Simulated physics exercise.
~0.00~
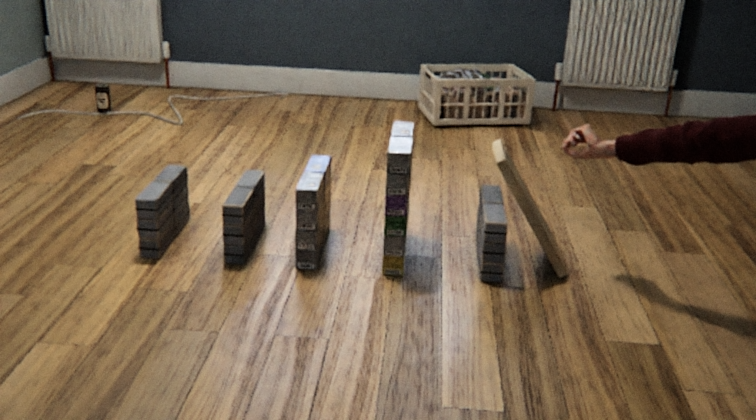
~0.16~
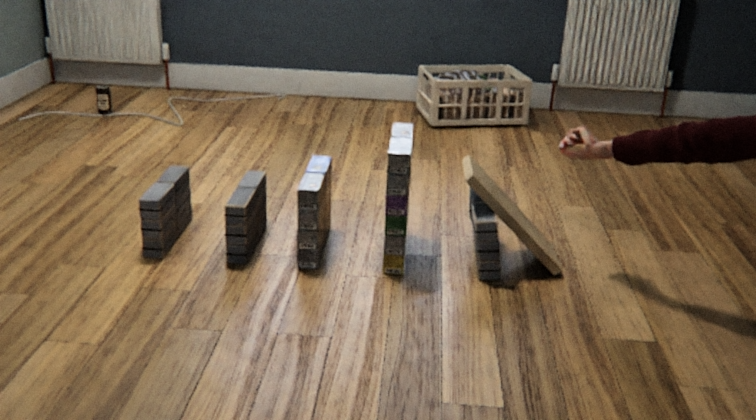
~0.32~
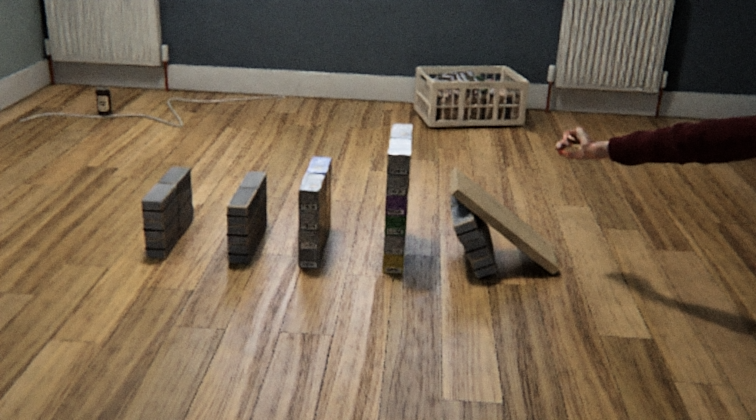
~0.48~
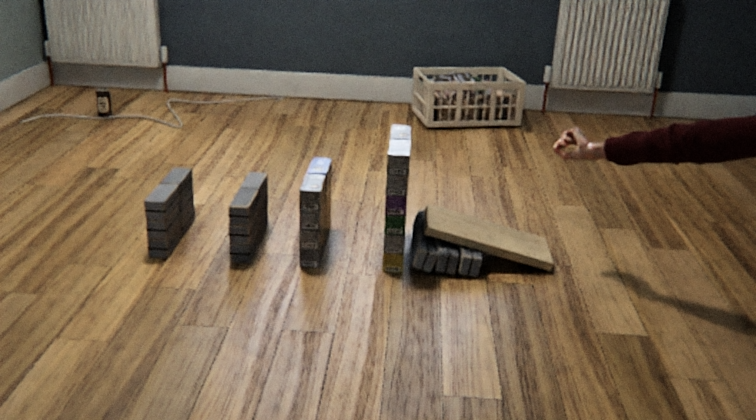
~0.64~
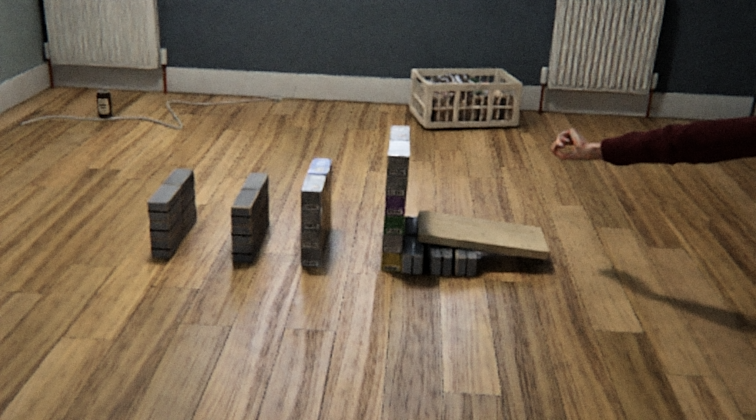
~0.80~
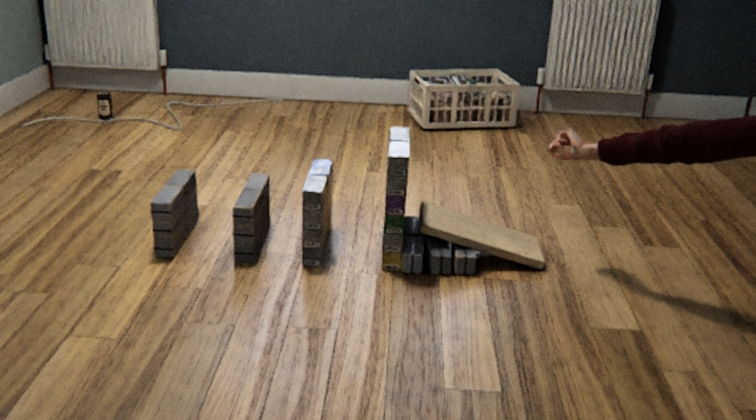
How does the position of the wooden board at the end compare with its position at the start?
At the start the board is leaning steeply to the left beside the short stack. By the end it is on its side, resting at a low slant over the fallen packets.
In a room with a wooden floor, seen from slightly above, stacks of mostly grey packets stand in a row before a dark wall with pale radiators and a crate. At the right, a wooden board leans left beside a short stack, while a hand in a dark red sleeve hangs back. The board tips onto the short stack, which bends and topples left, its packets dropping against the foot of the tall stack. The board comes down over them and rests at a low slant. The tall stack, with its purple, green and yellow packets, stays upright, as do the three stacks further left.
